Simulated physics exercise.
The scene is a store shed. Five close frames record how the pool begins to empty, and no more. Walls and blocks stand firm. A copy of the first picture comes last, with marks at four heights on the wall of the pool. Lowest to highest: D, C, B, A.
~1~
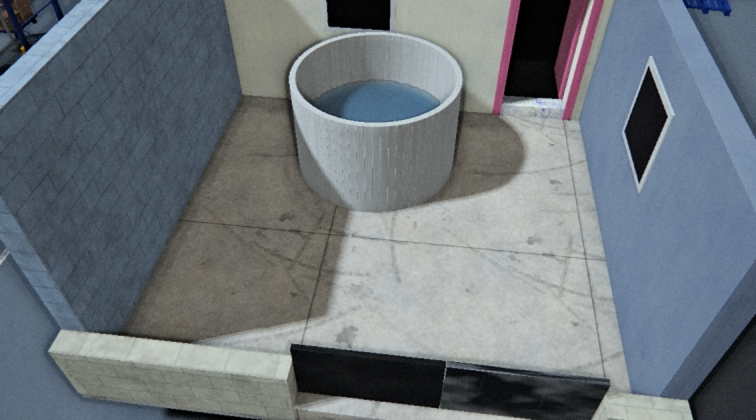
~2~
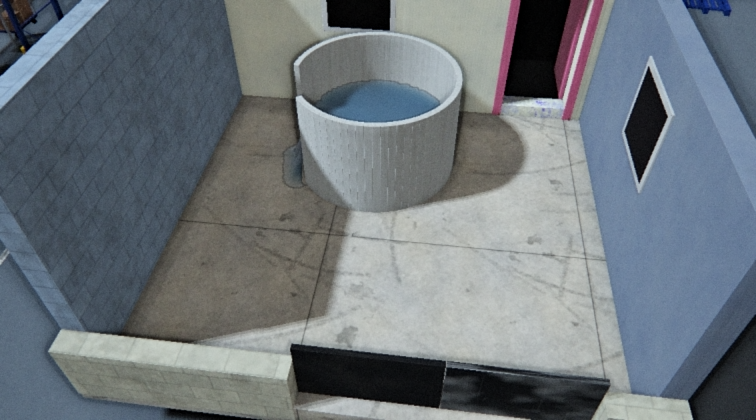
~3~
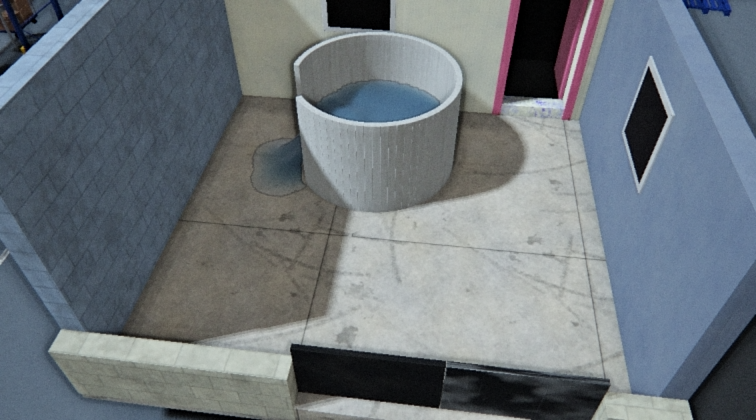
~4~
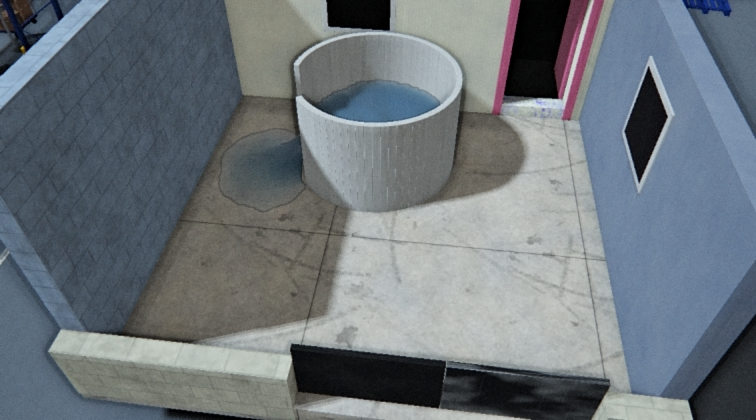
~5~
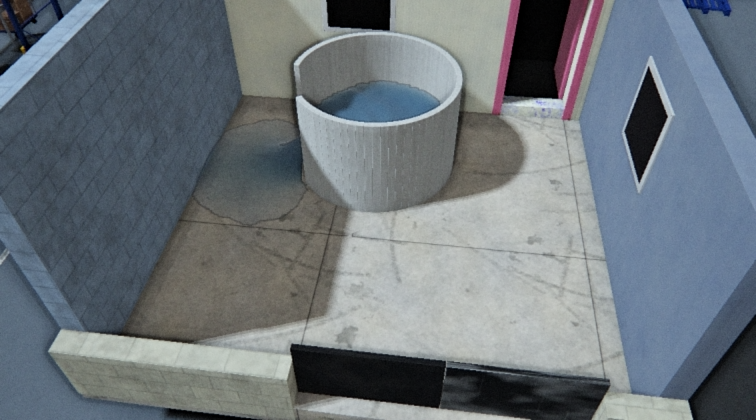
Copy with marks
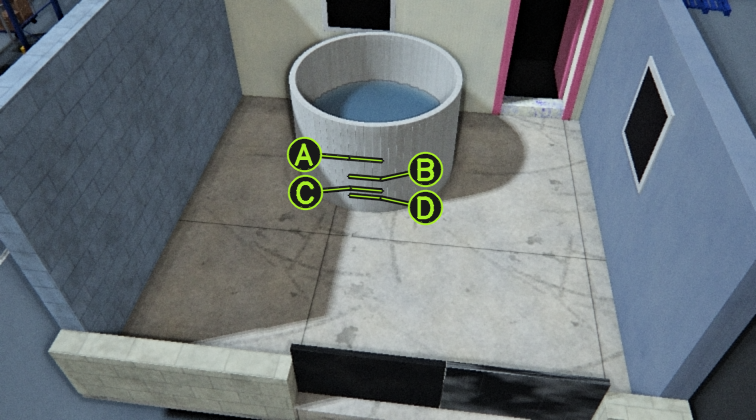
Store shed with a round pale pool, its left side opening and water spilling out, spreading leftward across the shaded concrete floor.
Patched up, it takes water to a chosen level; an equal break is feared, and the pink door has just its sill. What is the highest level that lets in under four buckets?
Use line A.
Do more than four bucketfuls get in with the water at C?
No.
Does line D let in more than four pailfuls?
No, that is safe.
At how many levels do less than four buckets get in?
All of the four.
On the marked copy, A at (365, 159); B at (365, 177); C at (365, 189); D at (365, 196); from the bottom up D, C, B, A.
If A is chosen, a splash gets over, under a bucket.
If B is chosen, nothing gets over.
If C is chosen, nothing gets over.
If D is chosen, nothing gets over.
